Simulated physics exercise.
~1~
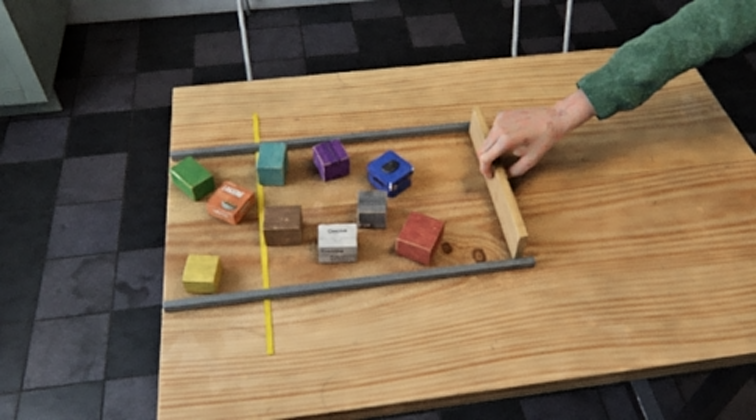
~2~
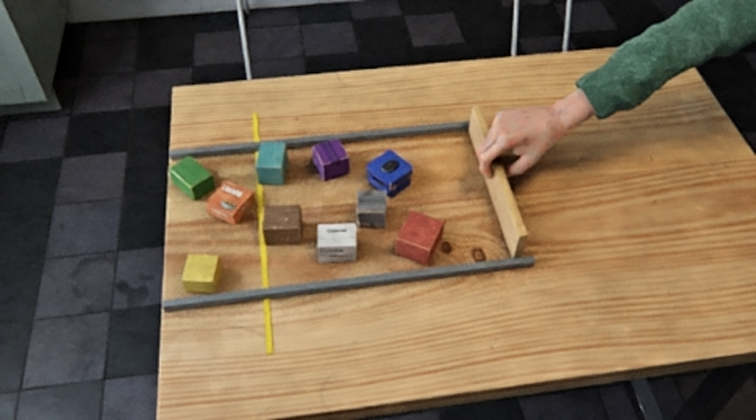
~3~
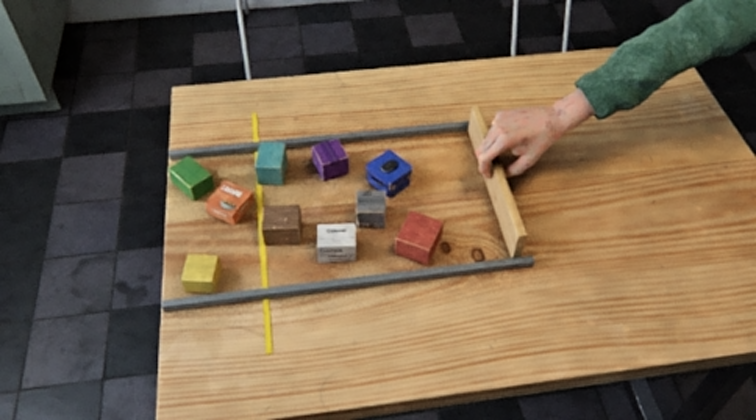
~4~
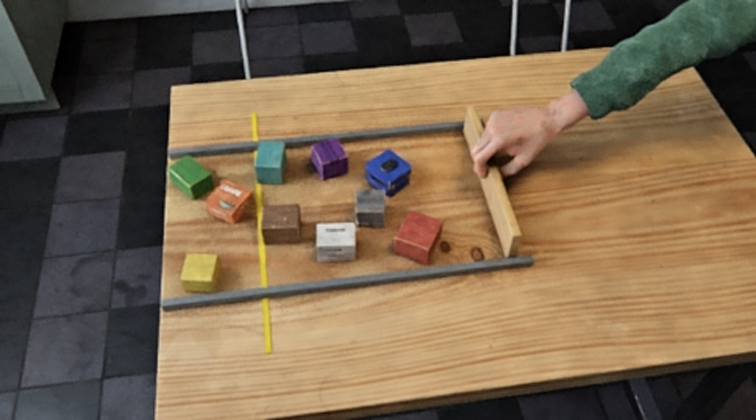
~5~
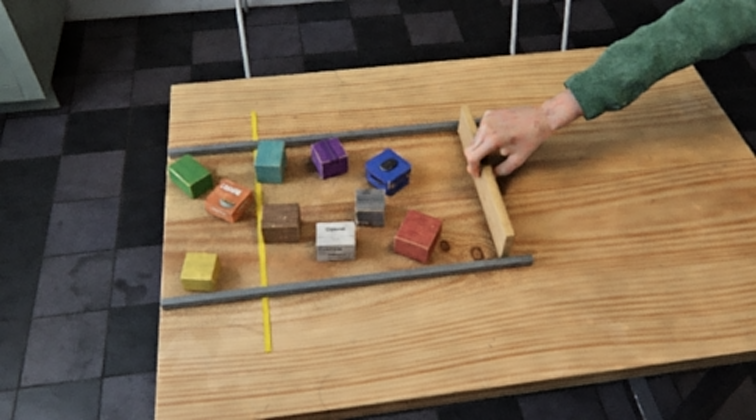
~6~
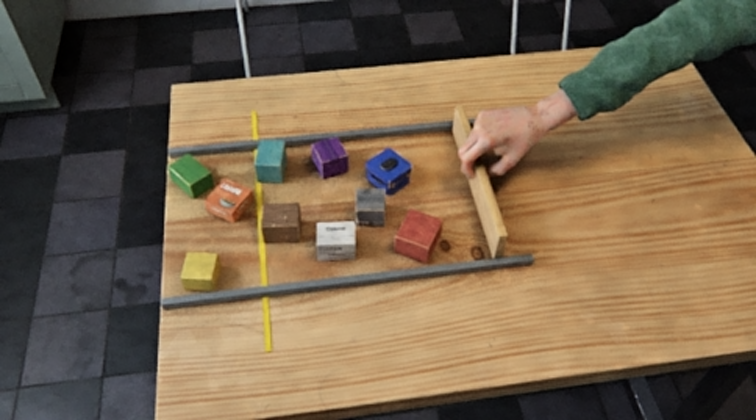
In this clip, ten small coloured blocks sit scattered between two grey rails on a wooden table, a yellow strip crossing beneath some, while a hand at the right slides an upright wooden board slightly left without touching them.
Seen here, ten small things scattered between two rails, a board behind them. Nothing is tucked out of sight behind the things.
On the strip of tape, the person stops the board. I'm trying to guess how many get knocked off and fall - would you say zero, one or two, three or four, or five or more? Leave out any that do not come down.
After the sweep, the pieces gone from the top come to zero, as it turns out.
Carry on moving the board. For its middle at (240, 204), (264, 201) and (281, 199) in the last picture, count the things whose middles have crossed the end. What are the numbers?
The counts: 2, 0 and 0.
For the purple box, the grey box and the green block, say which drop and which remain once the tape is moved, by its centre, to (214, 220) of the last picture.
The purple box? It is safe. The grey box? It is safe. The green block? It does not stay.
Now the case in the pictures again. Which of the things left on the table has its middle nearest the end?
Nearest at the end: The yellow block.
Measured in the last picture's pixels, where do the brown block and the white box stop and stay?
Near (211, 230) and (205, 259).
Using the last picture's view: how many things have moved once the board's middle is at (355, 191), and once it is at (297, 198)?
Counts: 5 / 7.
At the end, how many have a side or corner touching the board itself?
The answer is 4.
Soon after, none off yet; green block at rest near (191, 176); yellow block at rest near (201, 272); orange box at rest near (229, 200).
In the end, the number that fall off is zero.
